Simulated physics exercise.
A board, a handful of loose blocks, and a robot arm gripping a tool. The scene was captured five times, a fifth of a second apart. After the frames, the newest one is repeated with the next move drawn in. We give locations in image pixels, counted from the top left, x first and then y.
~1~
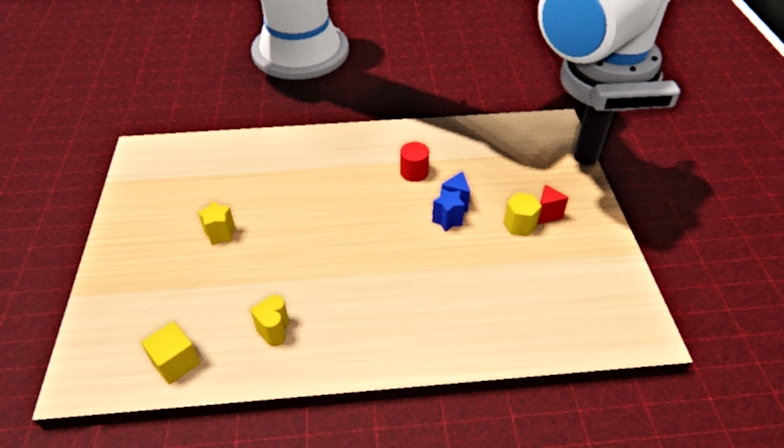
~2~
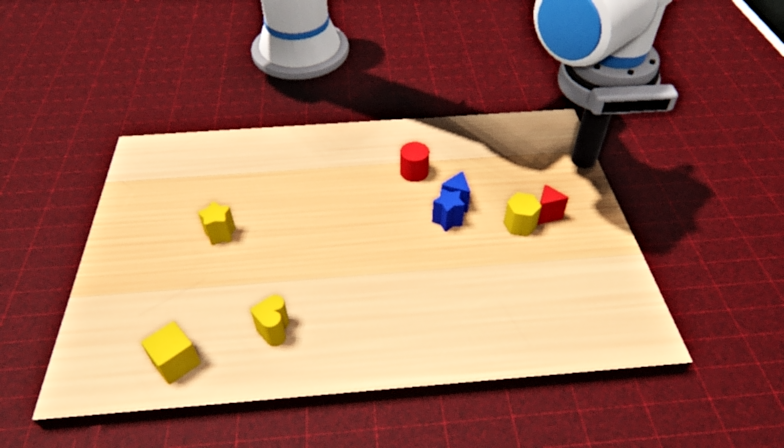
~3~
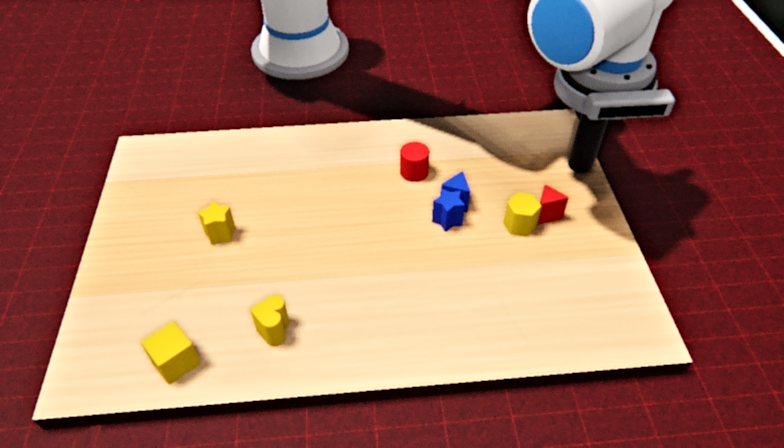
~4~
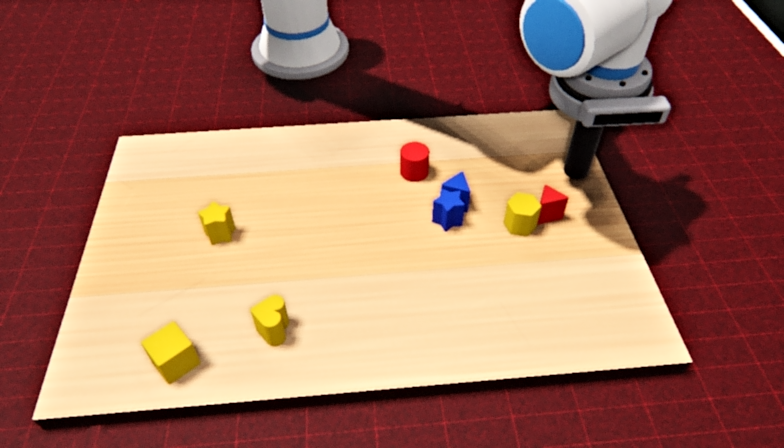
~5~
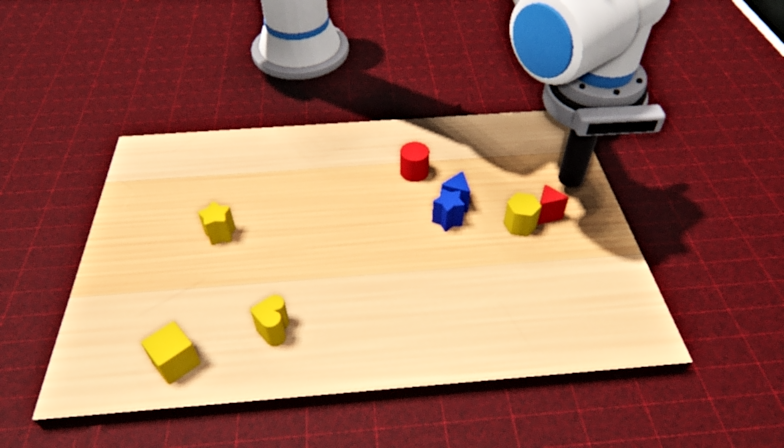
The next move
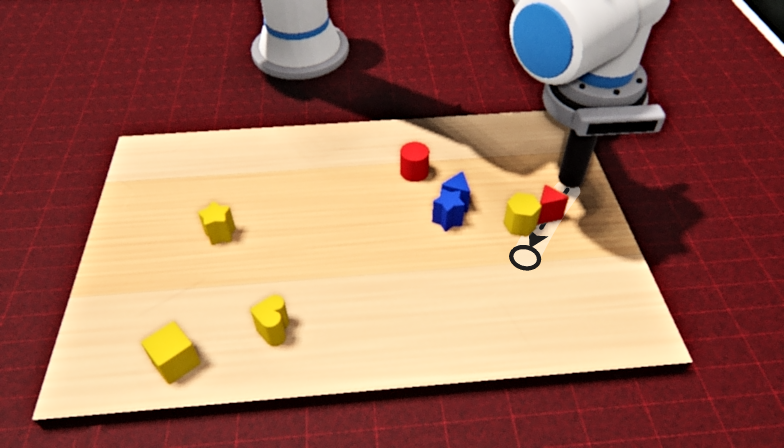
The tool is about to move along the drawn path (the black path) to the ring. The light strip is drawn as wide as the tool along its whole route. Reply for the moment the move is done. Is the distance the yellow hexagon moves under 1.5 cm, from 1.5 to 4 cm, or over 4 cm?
Travel: 1.5-4 cm.
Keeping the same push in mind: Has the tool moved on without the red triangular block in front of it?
Answer: No.
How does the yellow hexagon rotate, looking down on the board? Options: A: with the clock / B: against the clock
The one that fits is A, with the clock.
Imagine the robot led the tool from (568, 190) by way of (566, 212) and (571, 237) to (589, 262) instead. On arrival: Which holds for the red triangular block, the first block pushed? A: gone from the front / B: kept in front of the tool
Answer: A.
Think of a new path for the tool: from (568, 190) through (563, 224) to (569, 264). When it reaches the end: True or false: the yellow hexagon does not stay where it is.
The statement is correct.
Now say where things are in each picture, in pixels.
Tool tip at (585, 158); block tops, yellow hexagon at (524, 203); red triangular block at (552, 194), in the first frame.
Tool at (583, 161); blocks unchanged, in the second frame.
Tool at (580, 166); blocks unchanged, in the third frame.
Tool at (576, 172); blocks unchanged, in the fourth frame.
Tool at (570, 180); yellow hexagon at (524, 203); red triangular block at (552, 194), in the fifth frame.
Path on the board, from (568, 190) by way of (545, 221) to (525, 258).
What follows on the original path. One third of the way, tool at (555, 201); yellow hexagon at (523, 205), turned 15° clockwise; red triangular block at (549, 202).
Two thirds of the way, tool at (541, 224); yellow hexagon at (512, 209), turned 50° clockwise; red triangular block at (531, 226), turned 15° clockwise.
At the end, tool at (527, 248); yellow hexagon at (511, 209), turned 50° clockwise; red triangular block at (518, 251).
